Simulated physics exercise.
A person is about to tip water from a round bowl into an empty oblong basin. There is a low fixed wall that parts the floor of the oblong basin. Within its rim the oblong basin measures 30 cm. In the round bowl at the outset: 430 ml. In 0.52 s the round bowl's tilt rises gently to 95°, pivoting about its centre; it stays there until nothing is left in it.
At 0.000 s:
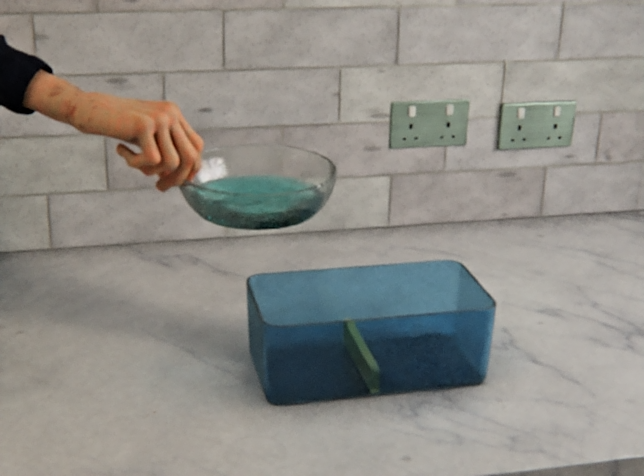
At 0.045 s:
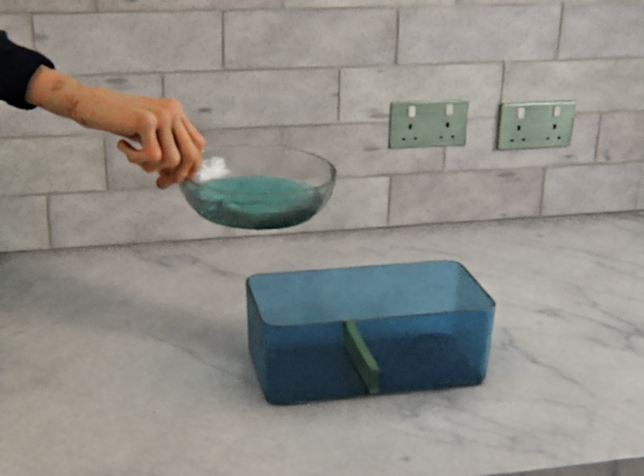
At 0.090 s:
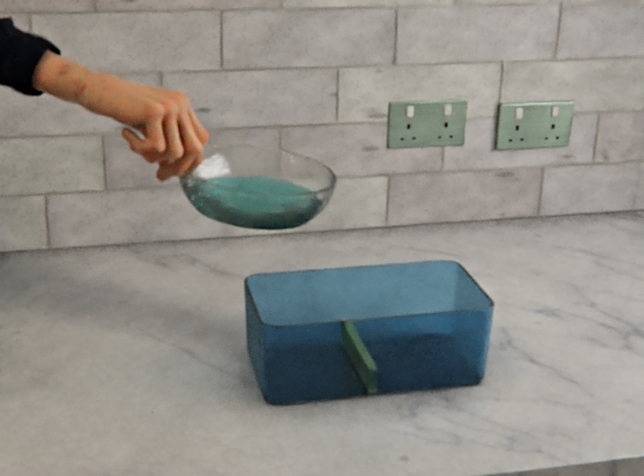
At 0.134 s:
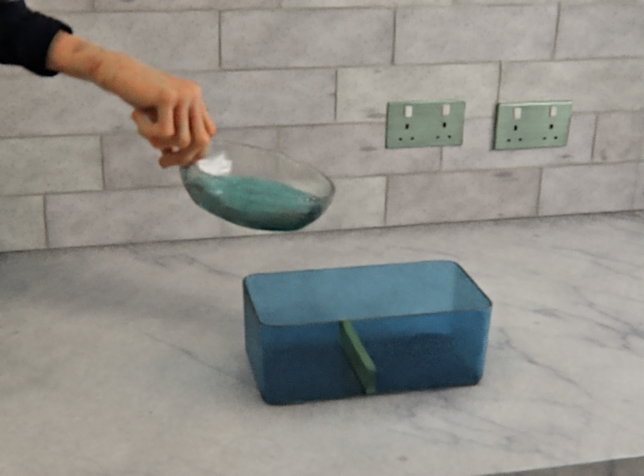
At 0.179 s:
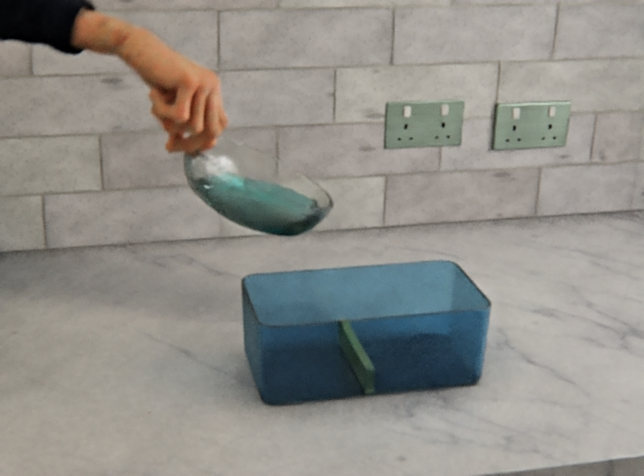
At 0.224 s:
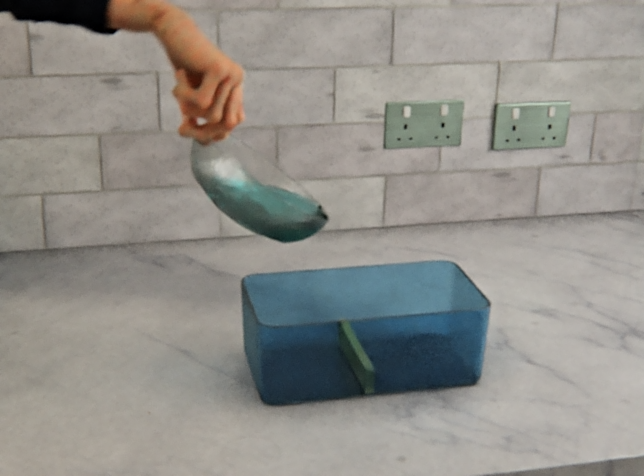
A hand holds a clear round bowl of teal water level above a blue oblong basin with a green divider, on a marble counter. The hand shifts right and rises, tilting the bowl gently, then more steeply, so its right rim dips and the water gathers toward that side, still inside the bowl.
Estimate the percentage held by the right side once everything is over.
I would say 37 per cent.
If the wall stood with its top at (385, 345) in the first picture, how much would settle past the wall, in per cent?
Then roughly 10 per cent would end up there.
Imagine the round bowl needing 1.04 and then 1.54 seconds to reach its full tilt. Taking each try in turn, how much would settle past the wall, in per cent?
40 per cent first, 40 per cent second.
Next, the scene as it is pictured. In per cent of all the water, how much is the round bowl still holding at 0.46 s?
Close to 2 percent of the liquid remains at that time.
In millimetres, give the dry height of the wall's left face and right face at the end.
Near 22 mm for the left and near 28 mm for the right.
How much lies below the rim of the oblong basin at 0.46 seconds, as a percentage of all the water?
56 %, more or less.
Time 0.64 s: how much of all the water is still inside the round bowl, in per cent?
Roughly 0 percent remains.
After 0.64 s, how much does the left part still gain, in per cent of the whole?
I'd put it at some 1 percent.
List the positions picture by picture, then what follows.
It leans 0°; its right rim is at (333, 166); the water meets the walls at (189, 198) and (321, 190); the oblong basin's rim runs from (255, 302) to (478, 284); the wall's top is at (361, 344), in the first picture.
It leans 2°; its right rim is at (333, 168); the water meets the walls at (189, 197) and (321, 192), in the second picture.
It leans 7°; its right rim is at (333, 175); the water meets the walls at (189, 194) and (320, 195), in the third picture.
It leans 15°; its right rim is at (332, 185); the water meets the walls at (189, 189) and (302, 198), in the fourth picture.
It leans 25°; its right rim is at (330, 199); the water meets the walls at (194, 184) and (296, 203), in the fifth picture.
It leans 37°; its right rim is at (325, 214); the water meets the walls at (203, 183) and (319, 208), in the sixth picture.
After 0.46 s the tilt is 92° and 2 per cent is still to pour, 38 is left of the wall and 18 right of it.
After 0.64 s the tilt is 95° and 0 per cent is still to pour, 57 is left of the wall and 38 right of it.
After 0.82 s the tilt is 95° and 0 per cent is still to pour, 57 is left of the wall and 36 right of it.
After 1.02 s the tilt is 95° and 0 per cent is still to pour, 58 is left of the wall and 37 right of it.
In the end 58 per cent lies left of the wall, 37 right of it and 5 outside.
